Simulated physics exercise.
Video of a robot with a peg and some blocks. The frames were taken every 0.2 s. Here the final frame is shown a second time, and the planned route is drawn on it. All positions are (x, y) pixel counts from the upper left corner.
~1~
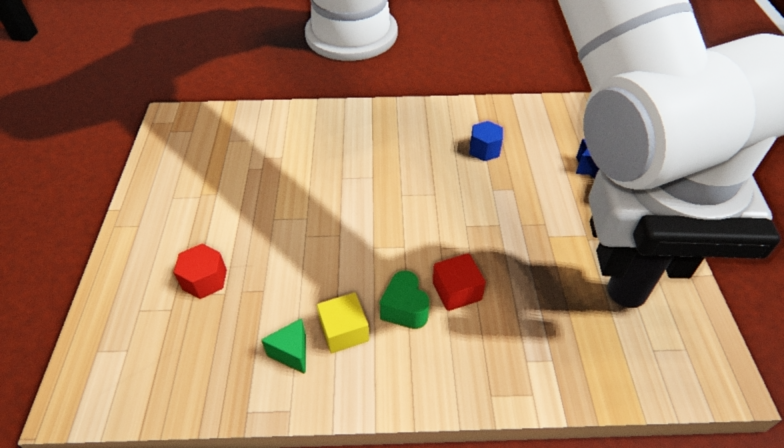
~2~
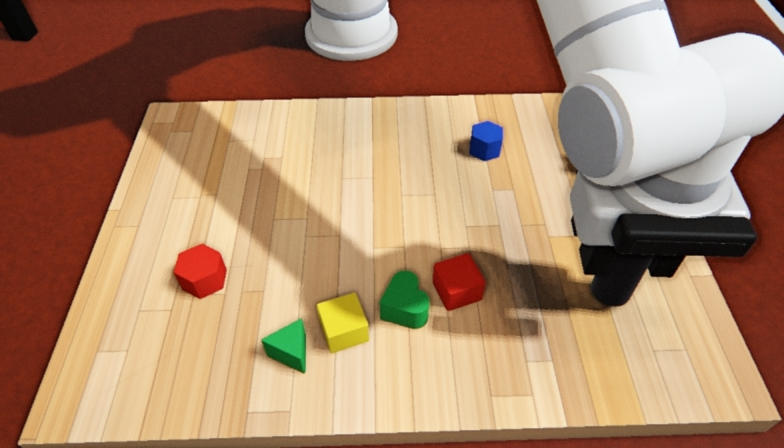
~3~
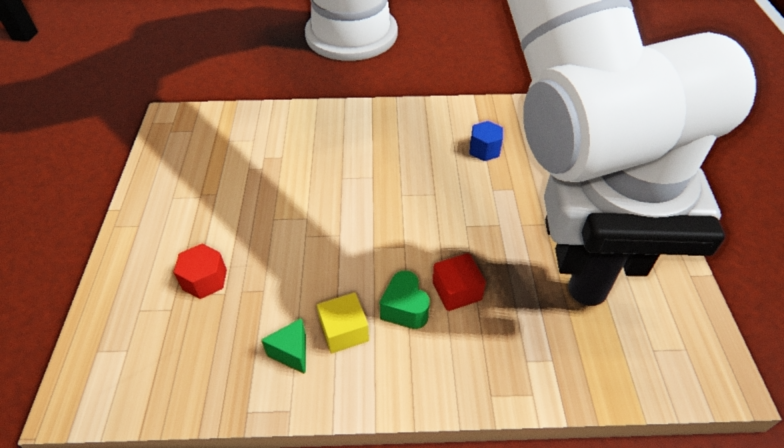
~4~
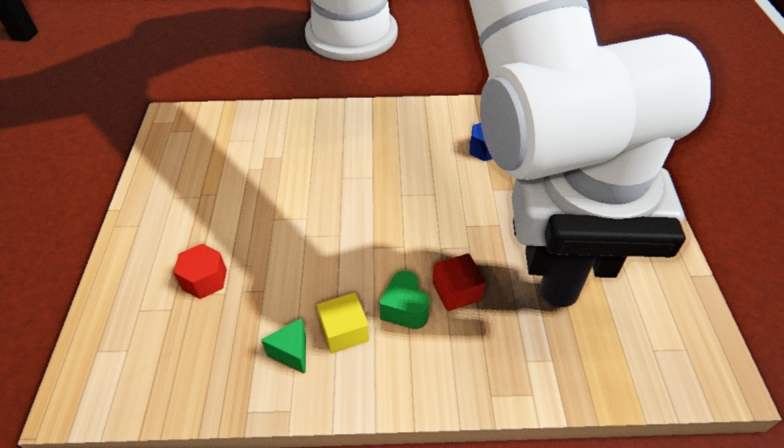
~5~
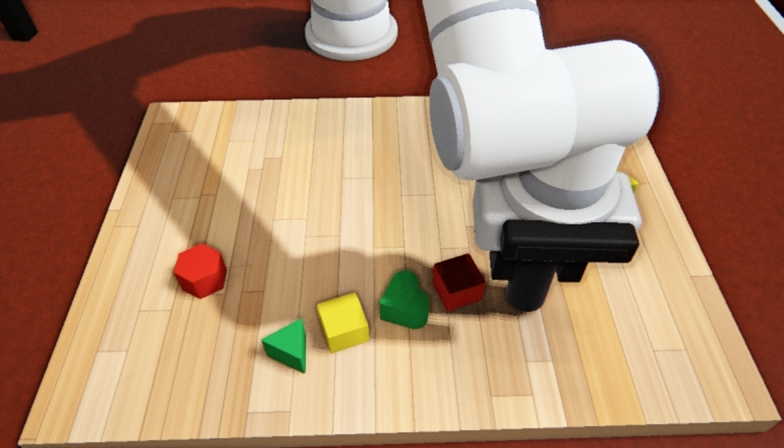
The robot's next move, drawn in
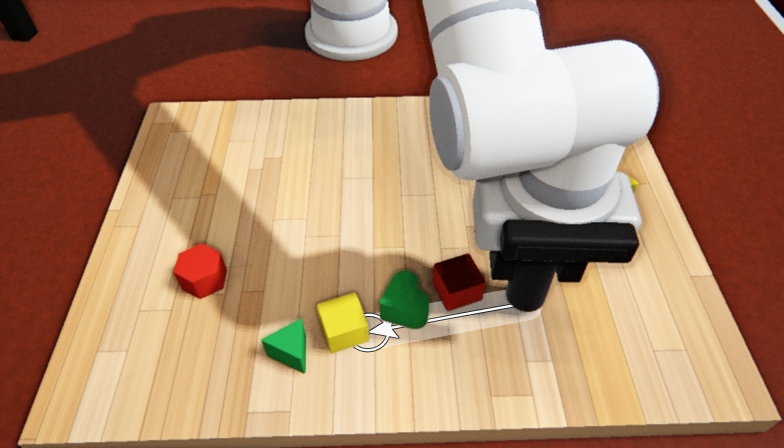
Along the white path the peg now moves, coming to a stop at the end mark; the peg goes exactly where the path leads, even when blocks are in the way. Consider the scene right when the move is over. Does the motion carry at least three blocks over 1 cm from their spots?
Yes
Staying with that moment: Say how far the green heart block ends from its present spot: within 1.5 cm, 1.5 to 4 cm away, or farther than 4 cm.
The answer is over 4 cm.
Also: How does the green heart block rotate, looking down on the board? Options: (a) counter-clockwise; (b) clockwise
The answer is b.
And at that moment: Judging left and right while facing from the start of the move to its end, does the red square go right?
I expect so.
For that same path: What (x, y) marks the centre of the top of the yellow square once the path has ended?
Its top face will be centred at roughly (317, 316).
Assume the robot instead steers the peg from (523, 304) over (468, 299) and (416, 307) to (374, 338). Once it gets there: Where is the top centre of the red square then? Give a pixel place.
The point I'd pick in the picture is (402, 258).
Drawn move, from (523, 304) to (368, 332).
On the path given first. One third of the way, peg (473, 305); red square (440, 268), turned 30° clockwise.
Two thirds of the way, peg (421, 314); green heart block (379, 289); red square (424, 268), turned 90° clockwise.
At the end, peg (368, 324); green triangular piece (283, 340), turned 15° anticlockwise; yellow square (317, 316), turned 20° anticlockwise; green heart block (354, 284), turned 85° clockwise; red square (424, 268), turned 90° clockwise.
